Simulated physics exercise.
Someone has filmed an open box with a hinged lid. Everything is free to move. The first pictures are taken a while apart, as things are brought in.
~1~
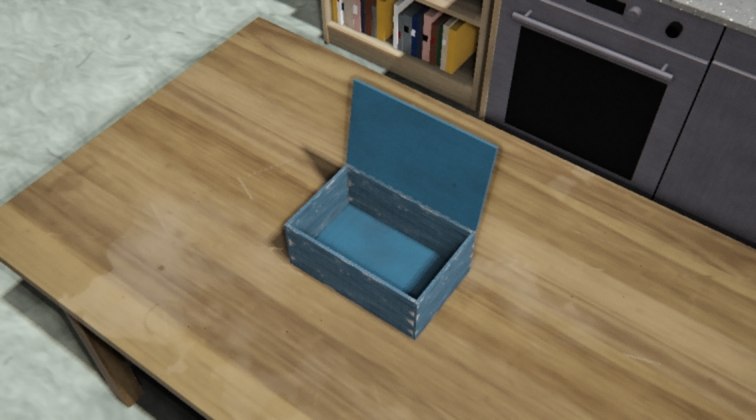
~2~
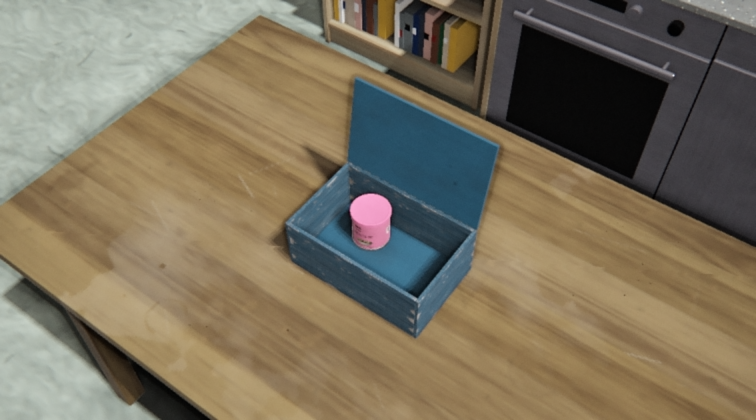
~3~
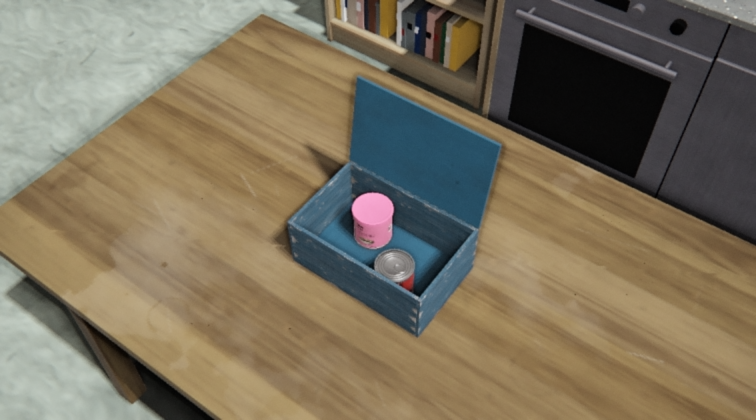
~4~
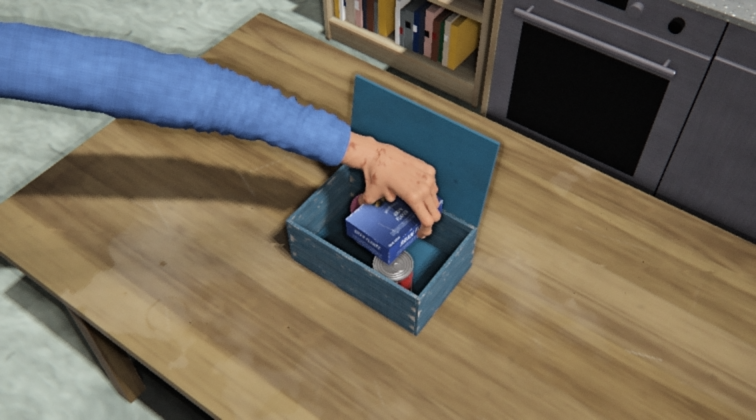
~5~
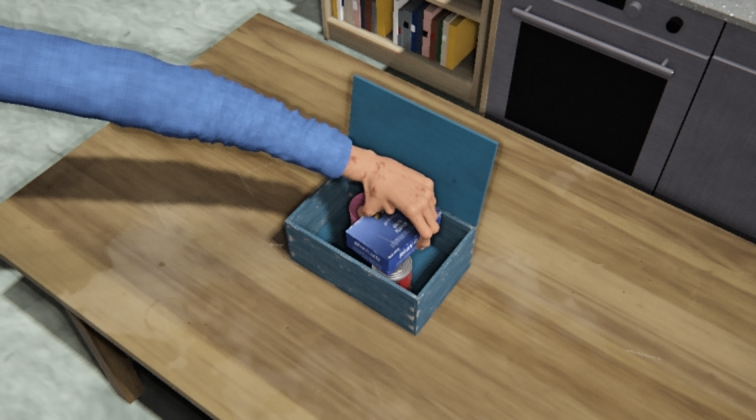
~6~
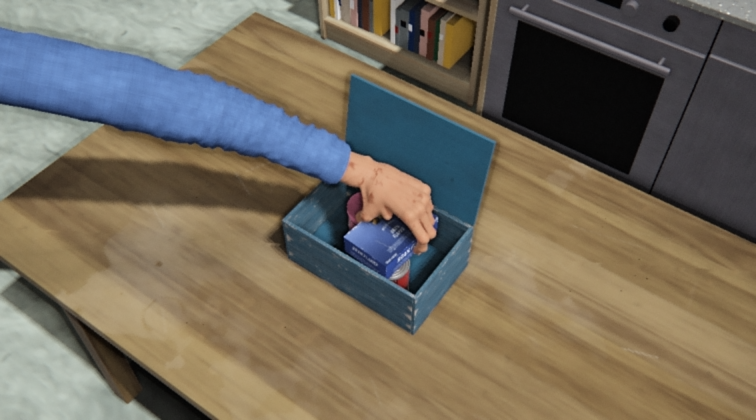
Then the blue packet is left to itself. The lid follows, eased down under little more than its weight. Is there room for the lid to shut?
It is held up.
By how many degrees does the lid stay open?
About 16°.
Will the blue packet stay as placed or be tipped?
It ends up tilted.
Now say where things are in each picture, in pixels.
In the first picture, the last thing is not in view yet.
In the second picture, the last thing is not in view yet; pink tin (371, 223).
In the third picture, the last thing is not in view yet; pink tin (373, 222).
In the fourth picture, coming down; blue packet (394, 217).
In the fifth picture, coming down; blue packet (394, 229).
In the sixth picture, in place under the hand; blue packet (391, 234).
Then, 1.20 s on from there, lid starting down; blue packet turned 64° from how it was put near (411, 242).
Then, 1.70 s on from there, lid 48° above the rim; blue packet turned 64° from how it was put near (411, 242).
In the end, lid 15° above the rim; toppled in the box, blue packet; the other 2 unmoved. At the end, from the last picture's camera, blue packet near (410, 244).
